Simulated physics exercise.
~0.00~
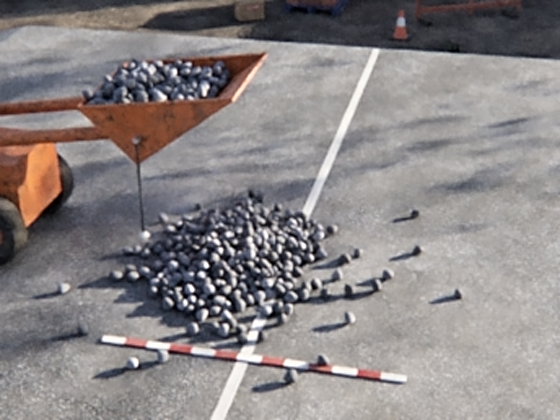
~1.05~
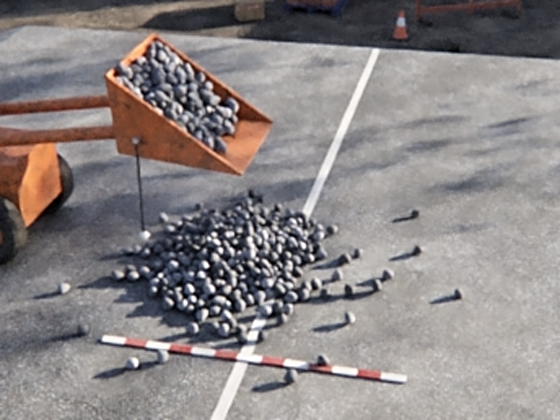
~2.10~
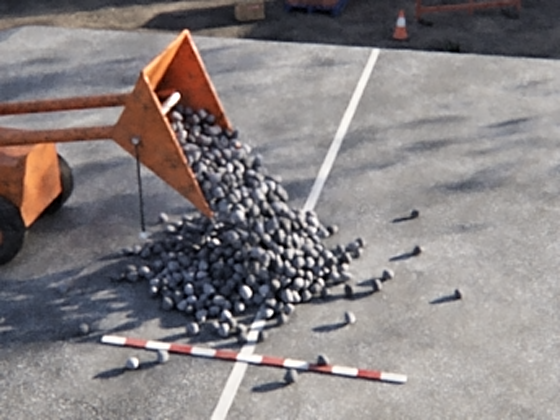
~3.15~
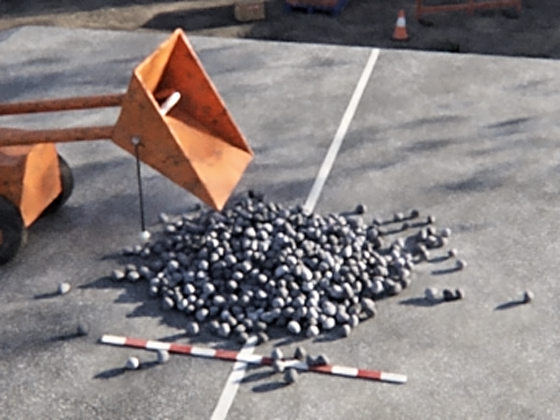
At first, an orange loader holds a bucket full of rounded grey stones above a loose heap of similar stones on sunlit pavement, beside a painted white line and a red and white rod. The bucket tips forward and its load slides toward the lower lip. It tilts more steeply, and the stones pour out onto the heap, burying part of the line. The emptied bucket ends still tipped downward, while the heap has spread to the right, well across the line, with a few stones scattered beyond it.
